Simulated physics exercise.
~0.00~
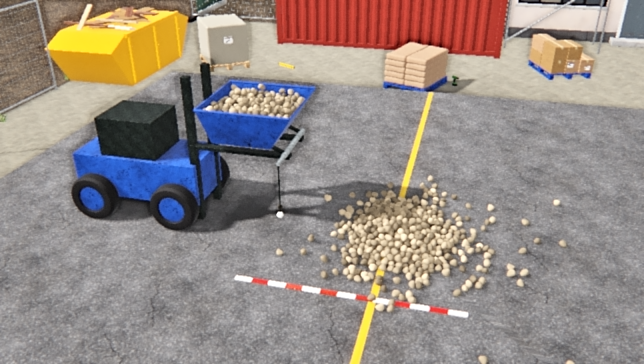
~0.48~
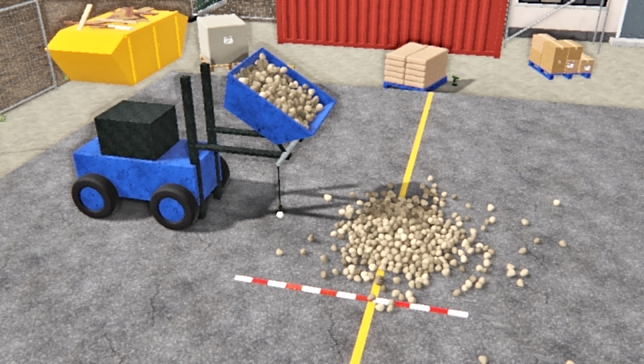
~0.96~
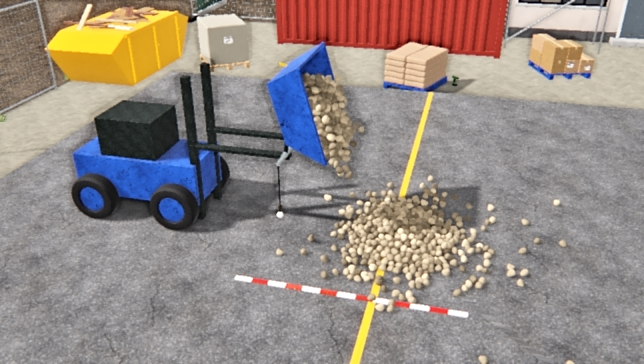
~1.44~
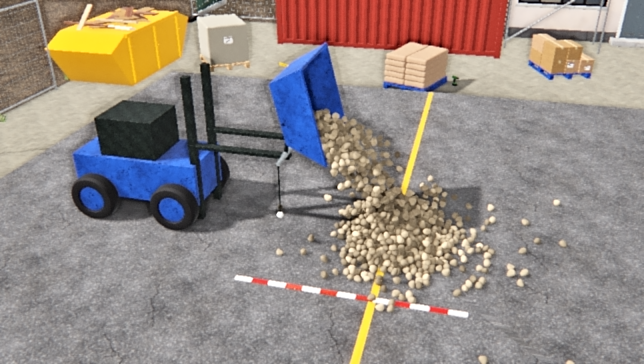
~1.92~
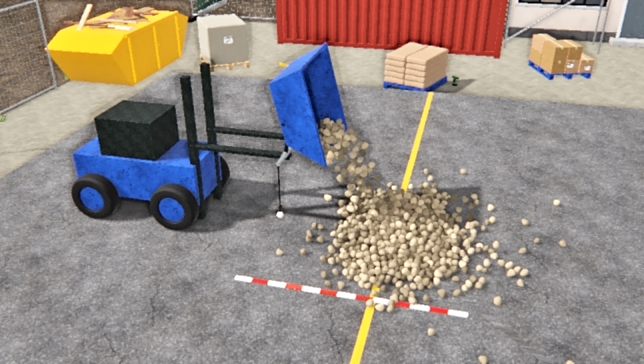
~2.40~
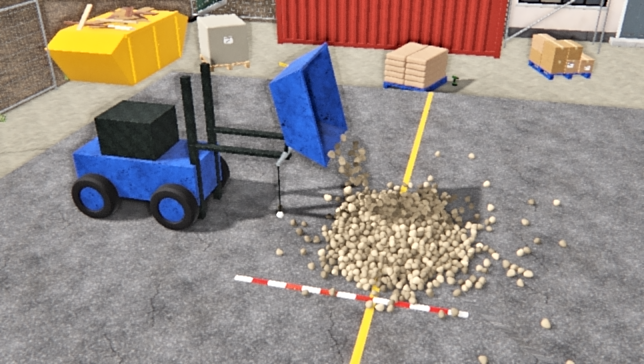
A blue forklift tips its skip and pours all its stones onto the loose pile.
